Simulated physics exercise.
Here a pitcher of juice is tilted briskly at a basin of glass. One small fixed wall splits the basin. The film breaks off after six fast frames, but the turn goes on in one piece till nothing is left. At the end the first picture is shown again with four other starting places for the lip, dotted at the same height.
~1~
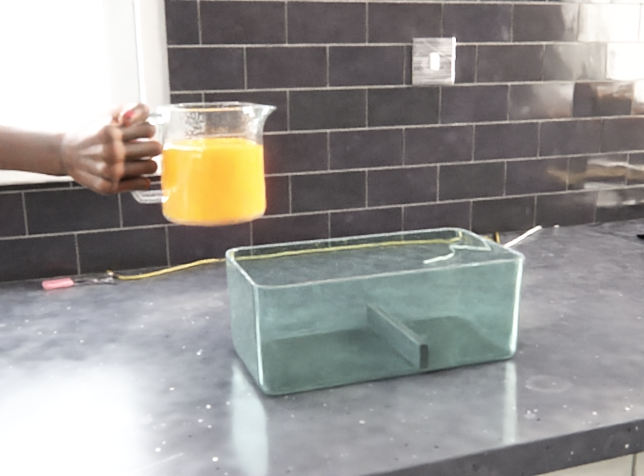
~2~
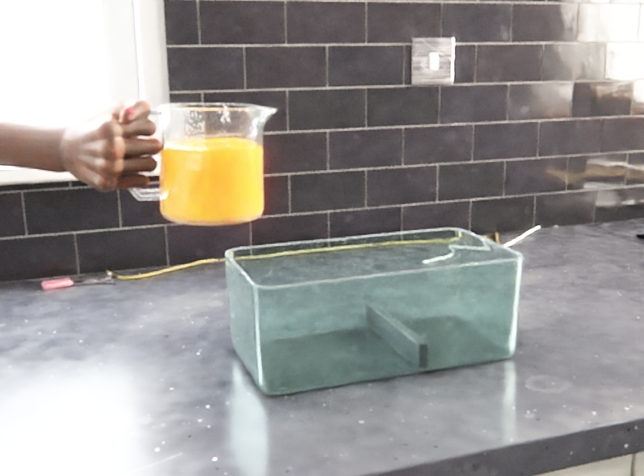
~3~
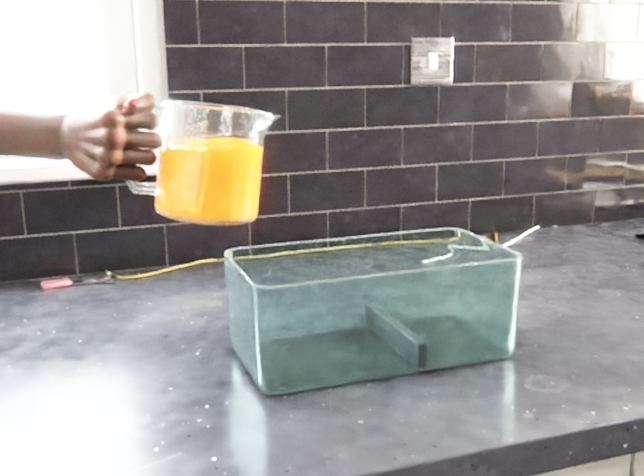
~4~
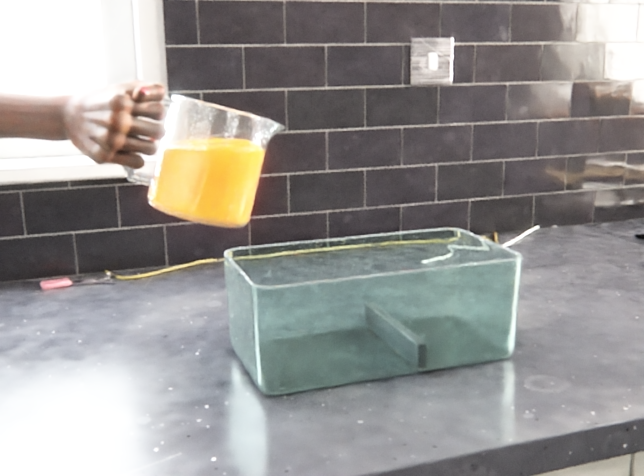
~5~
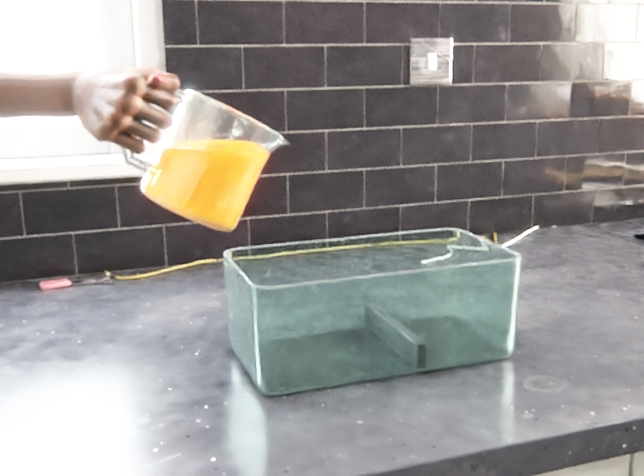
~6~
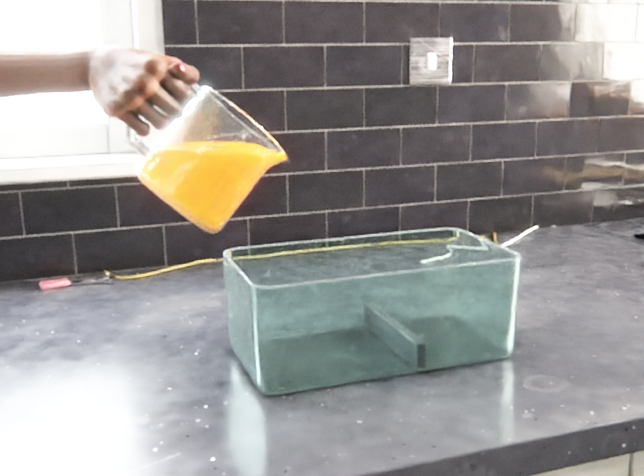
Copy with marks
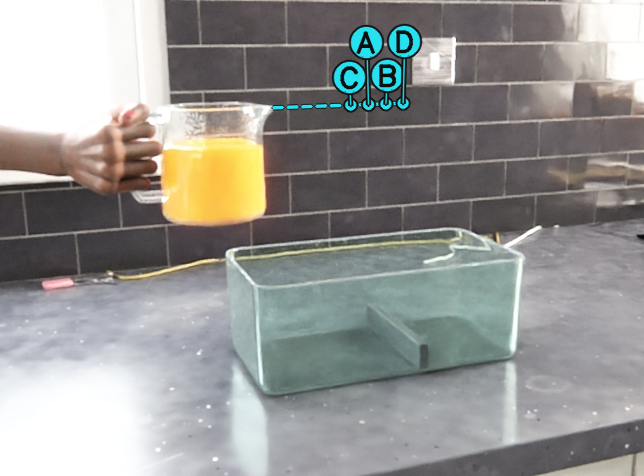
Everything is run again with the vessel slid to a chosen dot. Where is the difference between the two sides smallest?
I would pick place C.
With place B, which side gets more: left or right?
More ends on the right.
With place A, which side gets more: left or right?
The right side.
On the marked copy, A at (368, 104); B at (385, 103); C at (350, 105); D at (403, 103).
With A, about 29 % ends left of the wall and 70 % right of it.
With B, about 17 % ends left of the wall and 82 % right of it.
With C, about 48 % ends left of the wall and 51 % right of it.
With D, about 23 % ends left of the wall and 75 % right of it.
